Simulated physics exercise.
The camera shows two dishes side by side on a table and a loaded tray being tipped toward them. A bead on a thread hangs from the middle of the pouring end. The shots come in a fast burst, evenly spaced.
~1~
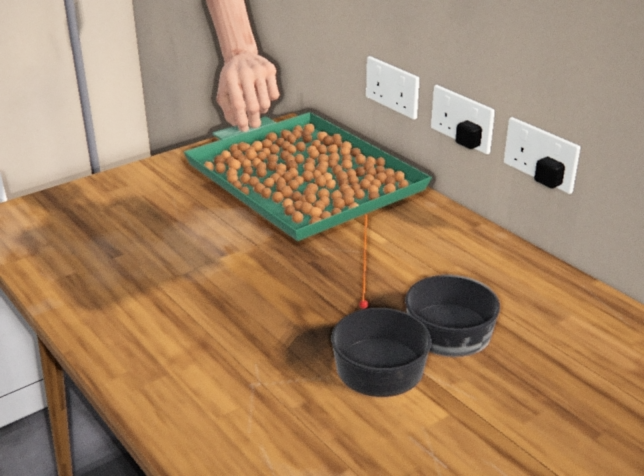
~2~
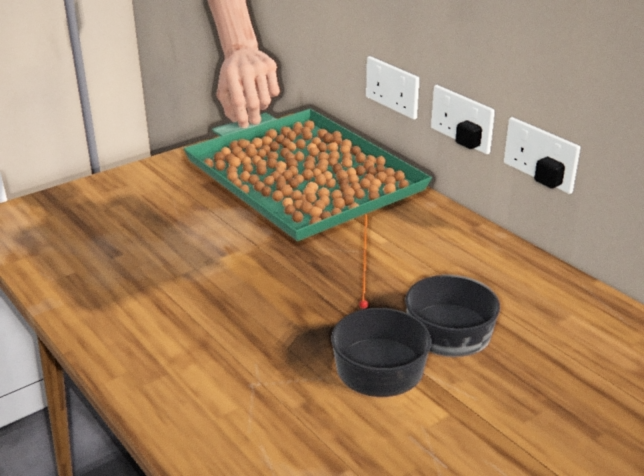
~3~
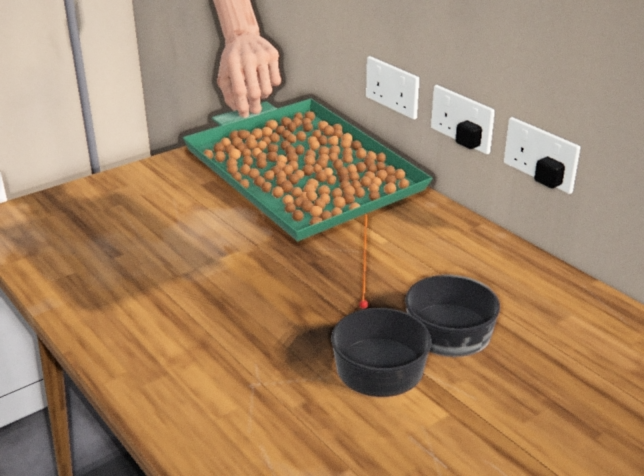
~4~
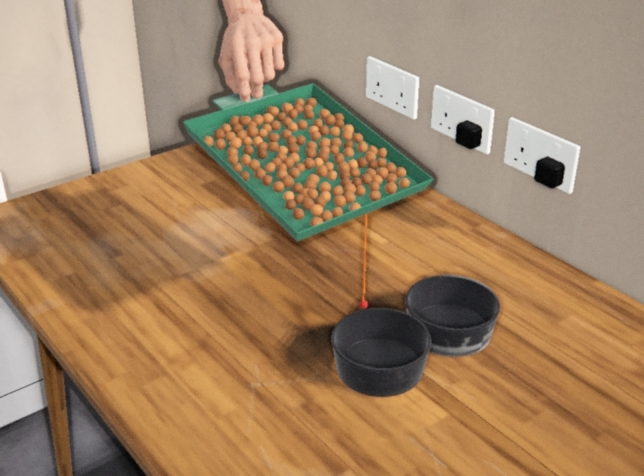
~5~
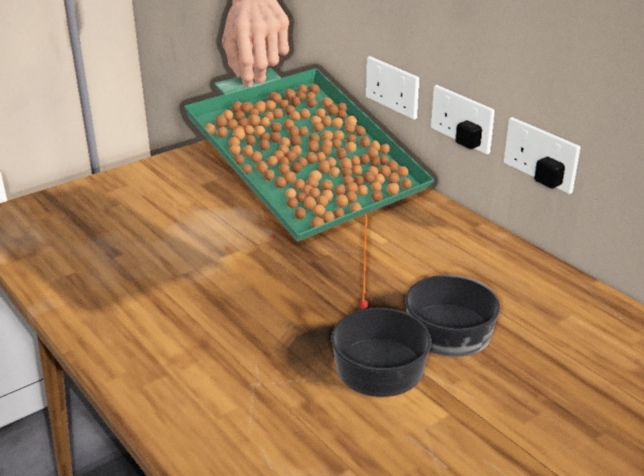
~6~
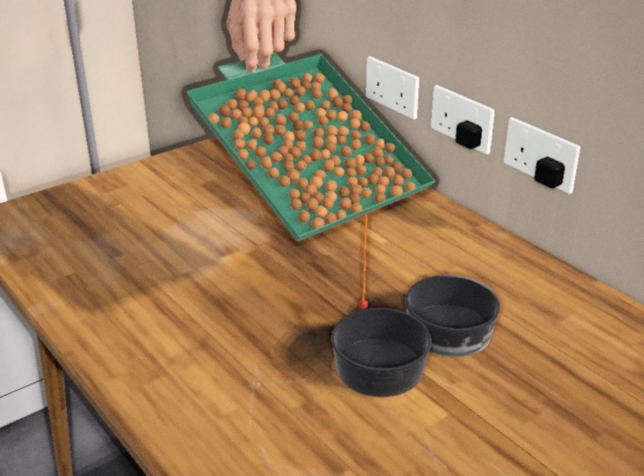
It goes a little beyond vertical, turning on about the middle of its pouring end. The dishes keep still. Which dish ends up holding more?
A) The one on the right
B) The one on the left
The one on the left.
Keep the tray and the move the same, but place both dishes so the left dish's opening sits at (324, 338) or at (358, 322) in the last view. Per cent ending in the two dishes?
In turn about 30 and about 20 percent.
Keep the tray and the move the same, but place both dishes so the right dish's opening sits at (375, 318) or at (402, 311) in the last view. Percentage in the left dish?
In order: 10 percent and 20 percent.
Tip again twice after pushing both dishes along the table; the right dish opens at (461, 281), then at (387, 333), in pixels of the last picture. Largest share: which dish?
At the first place the left-hand dish, at the second the dish on the right.
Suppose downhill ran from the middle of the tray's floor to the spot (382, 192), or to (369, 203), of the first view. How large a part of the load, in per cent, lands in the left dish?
Shares: About 20 in a hundred, then about 40 in a hundred.
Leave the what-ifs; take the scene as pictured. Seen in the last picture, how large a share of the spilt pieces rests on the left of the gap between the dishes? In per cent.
Close to 60 %.
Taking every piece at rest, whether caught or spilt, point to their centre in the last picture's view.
About (389, 367).
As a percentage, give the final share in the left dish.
It comes to roughly 50 percent of the load.
Just after the last frame, tray tipped steeply; the larger part on the tray; just a few in the left dish; about a tenth in the air.
A moment on, tray tipped past a quarter turn; about a tenth on the tray; roughly a third in the left dish; about a tenth in the right dish; roughly a quarter outside both; roughly a quarter in the air.
Further on, tray tipped past a quarter turn; roughly half in the left dish; roughly a quarter in the right dish; roughly a third outside both.
When it is over, tray tipped past a quarter turn; roughly half in the left dish; roughly a quarter in the right dish; roughly a third outside both.
